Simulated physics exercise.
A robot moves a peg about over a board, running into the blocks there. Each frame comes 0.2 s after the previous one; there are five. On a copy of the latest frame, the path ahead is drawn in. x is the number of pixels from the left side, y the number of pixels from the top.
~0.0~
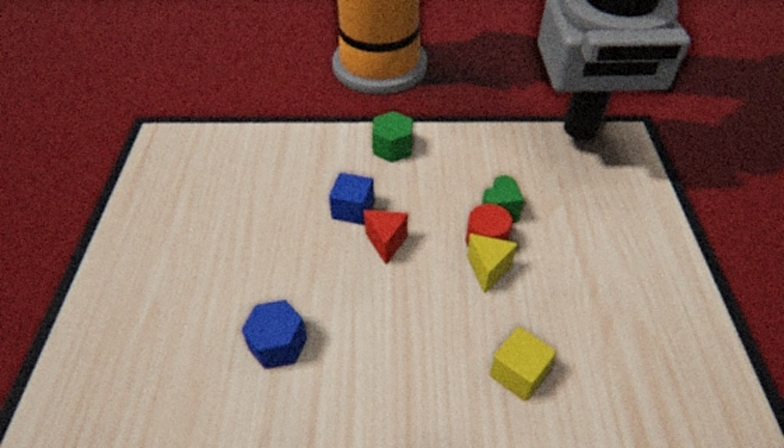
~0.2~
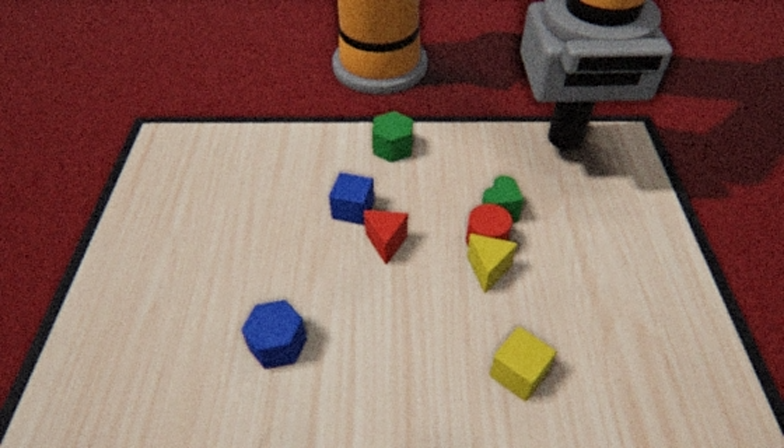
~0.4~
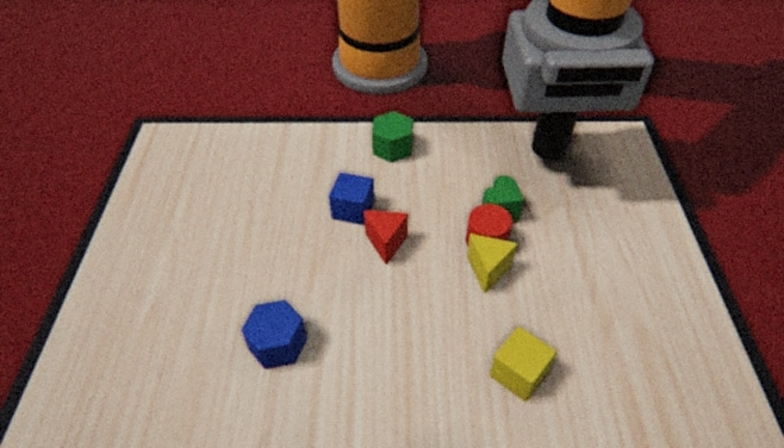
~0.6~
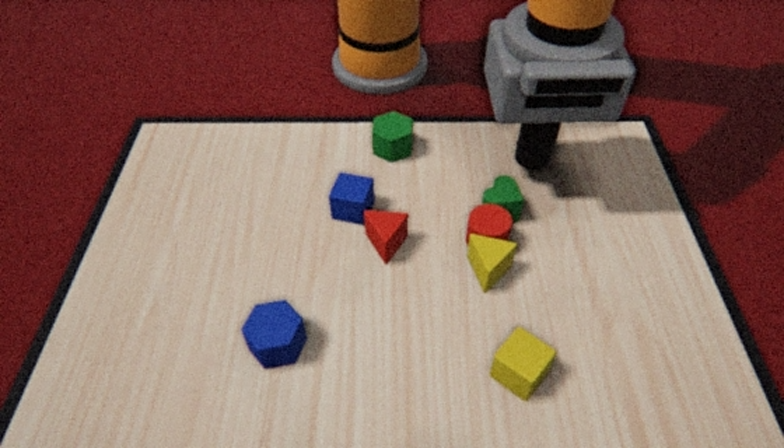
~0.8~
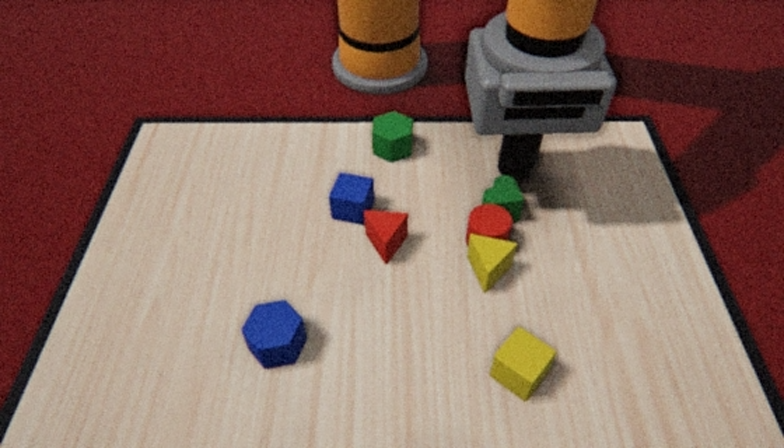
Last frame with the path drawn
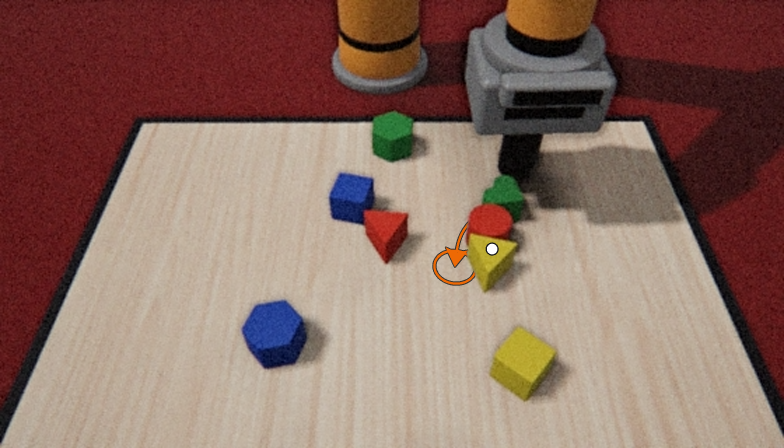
On a pale wooden board scattered with red, green, blue and yellow blocks, a robot's dark peg slid steadily down and left from the upper right, drawing close to the green heart-shaped block while every block stayed still.
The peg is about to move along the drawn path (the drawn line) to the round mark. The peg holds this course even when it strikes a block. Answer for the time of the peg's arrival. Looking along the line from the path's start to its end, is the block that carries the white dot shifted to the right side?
Short answer: No.
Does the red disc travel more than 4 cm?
I believe so.
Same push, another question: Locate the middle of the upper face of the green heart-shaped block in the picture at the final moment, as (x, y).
About (419, 262).
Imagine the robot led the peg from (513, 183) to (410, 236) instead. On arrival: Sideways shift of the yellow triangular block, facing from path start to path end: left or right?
Picture yourself facing from the start of the path to its end: The yellow triangular block moves off to your left.
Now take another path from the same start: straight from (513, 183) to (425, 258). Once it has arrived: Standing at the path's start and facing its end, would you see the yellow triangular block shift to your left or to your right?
It moves over to the left.
Path on the board, from (513, 183) via (488, 206) and (463, 232), ending at (455, 267); the dot is on the yellow triangular block.
What follows on the original path. One third of the way, peg (490, 192); red disc (472, 241); yellow triangular block (495, 268), turned 30° anticlockwise; green heart-shaped block (476, 211).
Two thirds of the way, peg (464, 219); red disc (452, 273); yellow triangular block (496, 277), turned 70° anticlockwise; green heart-shaped block (442, 238), turned 25° clockwise.
At the end, peg (457, 254); red triangular block in place; red disc (443, 291); yellow triangular block (496, 278), turned 75° anticlockwise; green heart-shaped block (419, 262), turned 70° clockwise.
